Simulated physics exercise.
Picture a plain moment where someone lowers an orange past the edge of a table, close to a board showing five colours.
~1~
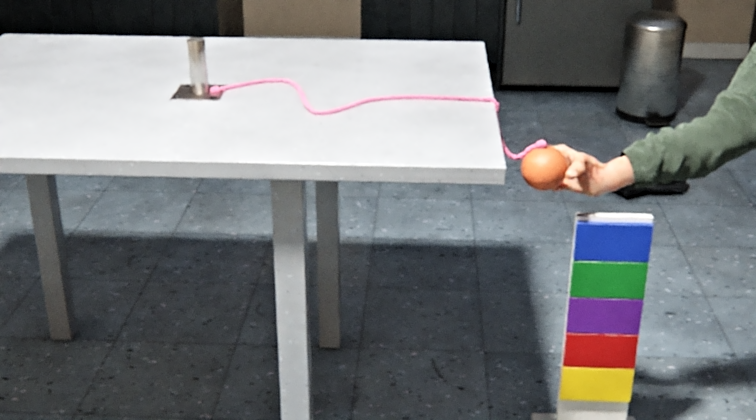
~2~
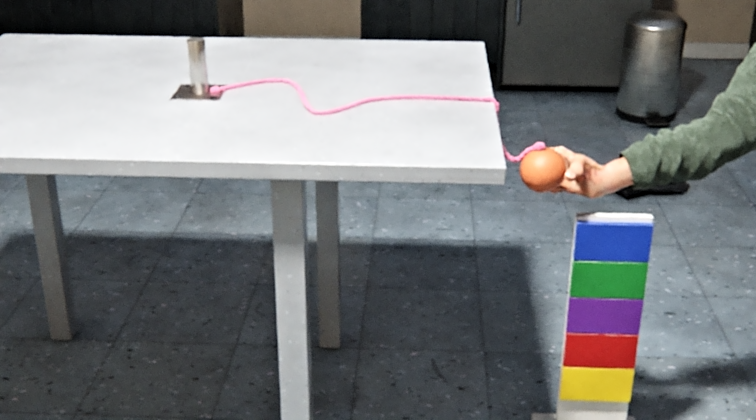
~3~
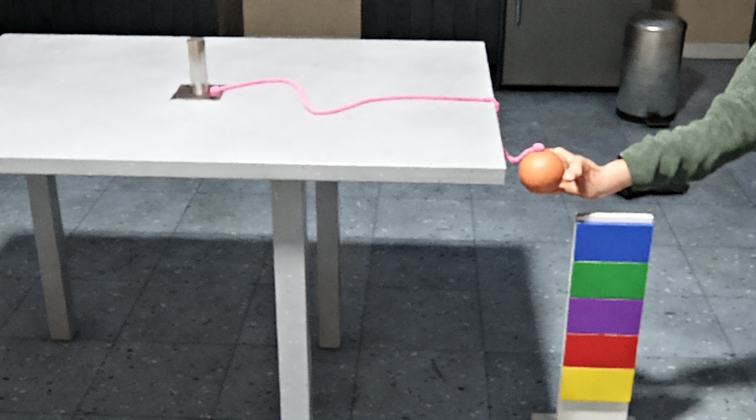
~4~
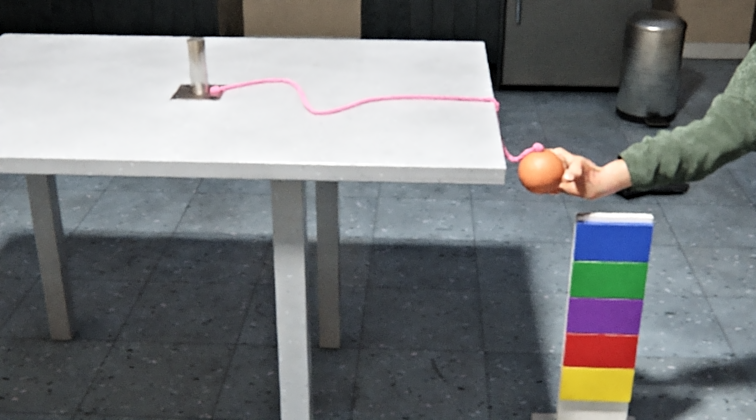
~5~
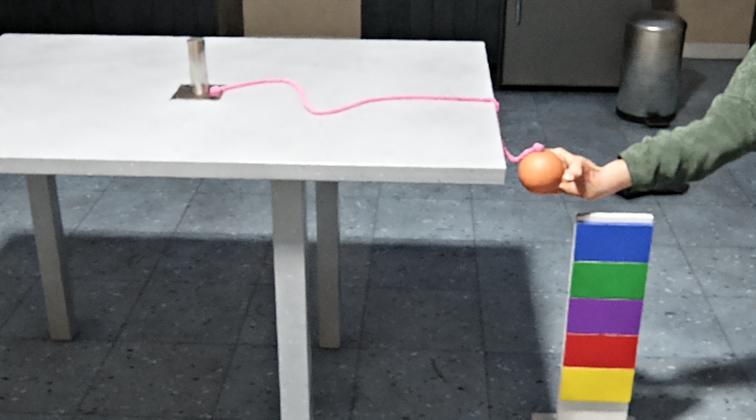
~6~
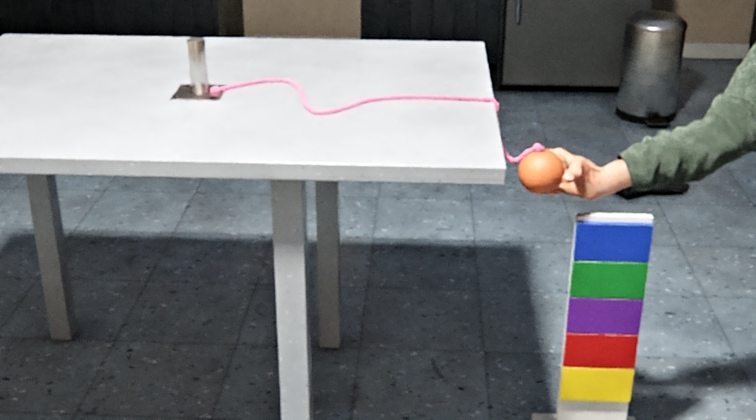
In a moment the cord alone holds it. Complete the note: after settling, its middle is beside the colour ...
... Purple.
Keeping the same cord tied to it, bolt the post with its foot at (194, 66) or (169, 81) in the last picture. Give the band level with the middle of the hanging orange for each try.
Trial 1 - green; trial 2 - green.
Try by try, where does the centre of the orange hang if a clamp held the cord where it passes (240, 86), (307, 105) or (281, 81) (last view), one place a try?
The three spots are (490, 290), (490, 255) and (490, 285), in that order.
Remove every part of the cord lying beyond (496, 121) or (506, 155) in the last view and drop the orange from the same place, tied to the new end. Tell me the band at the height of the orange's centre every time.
Try by try it comes out as blue; green.
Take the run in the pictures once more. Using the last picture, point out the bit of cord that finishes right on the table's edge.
(398, 98), approximately.
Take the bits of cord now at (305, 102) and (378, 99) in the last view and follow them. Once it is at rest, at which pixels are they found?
They end up around (368, 93) and around (478, 93).
A little later, orange near (497, 281); level with green.
Next, orange near (471, 282); level with purple.
When it is over, orange near (486, 289); level with purple. Its middle rests at the purple band.
